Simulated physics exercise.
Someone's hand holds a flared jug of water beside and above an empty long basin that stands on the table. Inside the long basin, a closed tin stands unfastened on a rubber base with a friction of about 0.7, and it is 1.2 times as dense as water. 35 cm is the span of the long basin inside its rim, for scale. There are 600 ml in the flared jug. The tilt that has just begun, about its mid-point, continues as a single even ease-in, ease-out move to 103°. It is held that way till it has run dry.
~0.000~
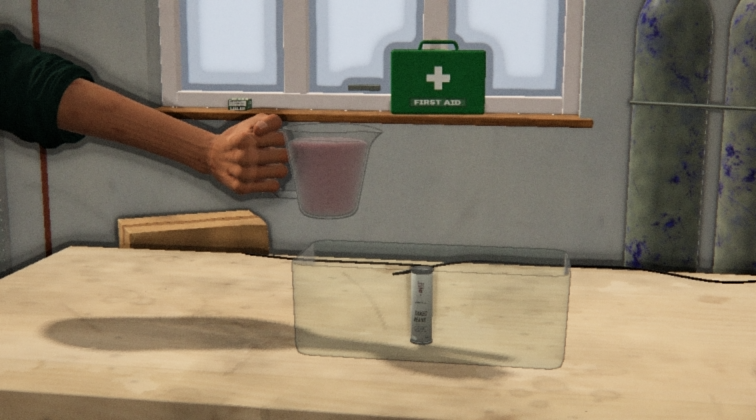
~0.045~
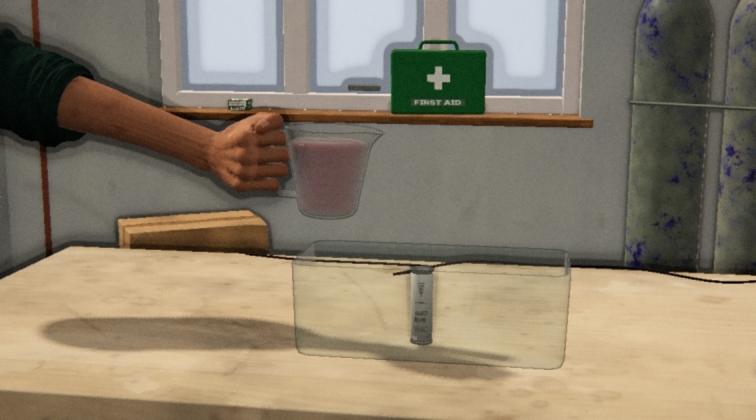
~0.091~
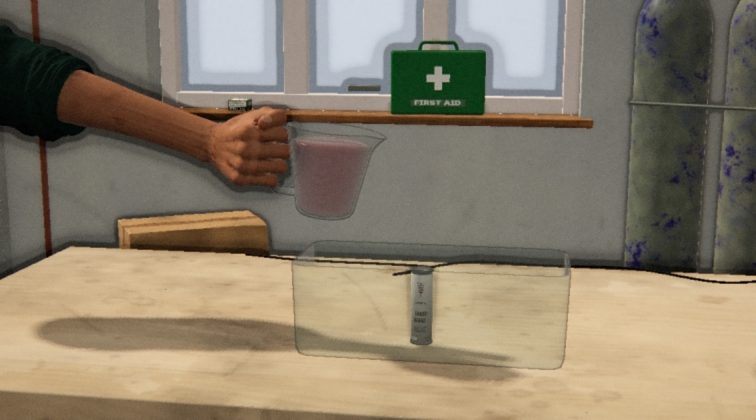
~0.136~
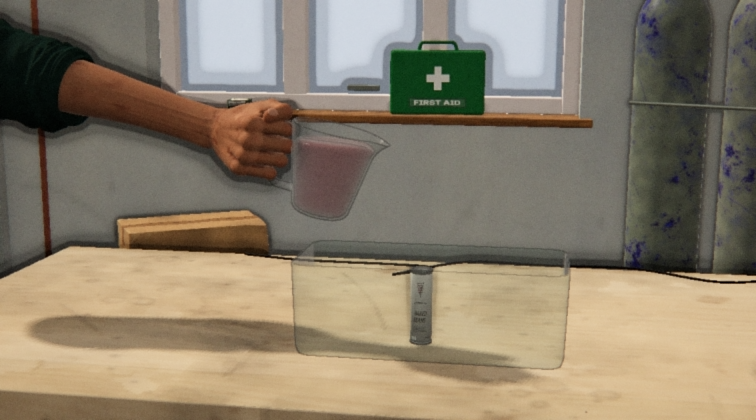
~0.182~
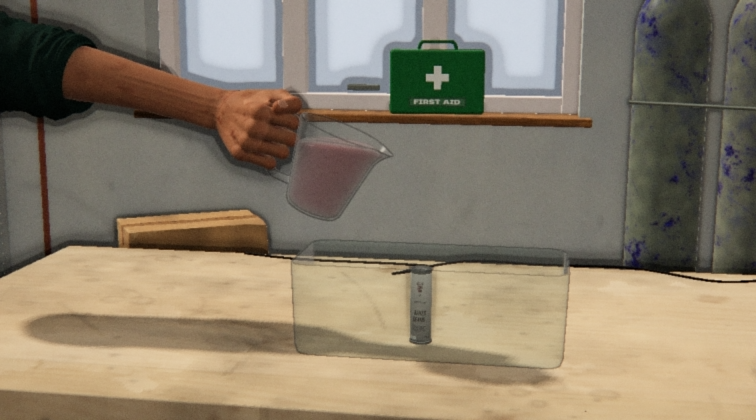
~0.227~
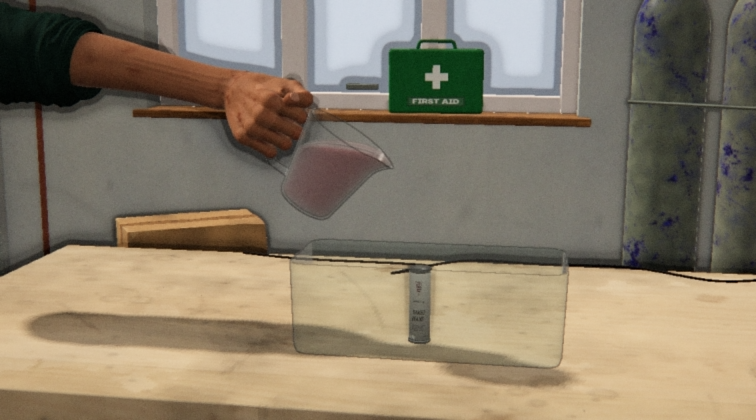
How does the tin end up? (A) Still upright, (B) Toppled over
B.
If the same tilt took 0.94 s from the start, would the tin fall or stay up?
Tips over.
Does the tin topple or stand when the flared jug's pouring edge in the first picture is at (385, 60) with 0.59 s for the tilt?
Then it stays up.
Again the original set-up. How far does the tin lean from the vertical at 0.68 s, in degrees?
Tilt: Around 0°.
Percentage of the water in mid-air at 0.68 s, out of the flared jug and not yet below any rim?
Around 7 percent of it is airborne.
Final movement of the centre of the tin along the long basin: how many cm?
Looks like roughly 9.0 cm in total.
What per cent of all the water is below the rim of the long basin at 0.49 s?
Estimate - around 34 in a hundred parts.
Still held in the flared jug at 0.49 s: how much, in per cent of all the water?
Around 44 in a hundred.
By 0.49 s the tilt is 95° and 44 per cent is still to pour; the tin stands where it began.
By 0.68 s the tilt is 103° and 7 per cent is still to pour; the tin stands 2 cm from where it began.
By 0.87 s the tilt is 103° and 0 per cent is still to pour; the tin leans 56°.
By 1.09 s the tilt is 103° and 0 per cent is still to pour; the tin lies on its side.
At rest the tin lies on its side.
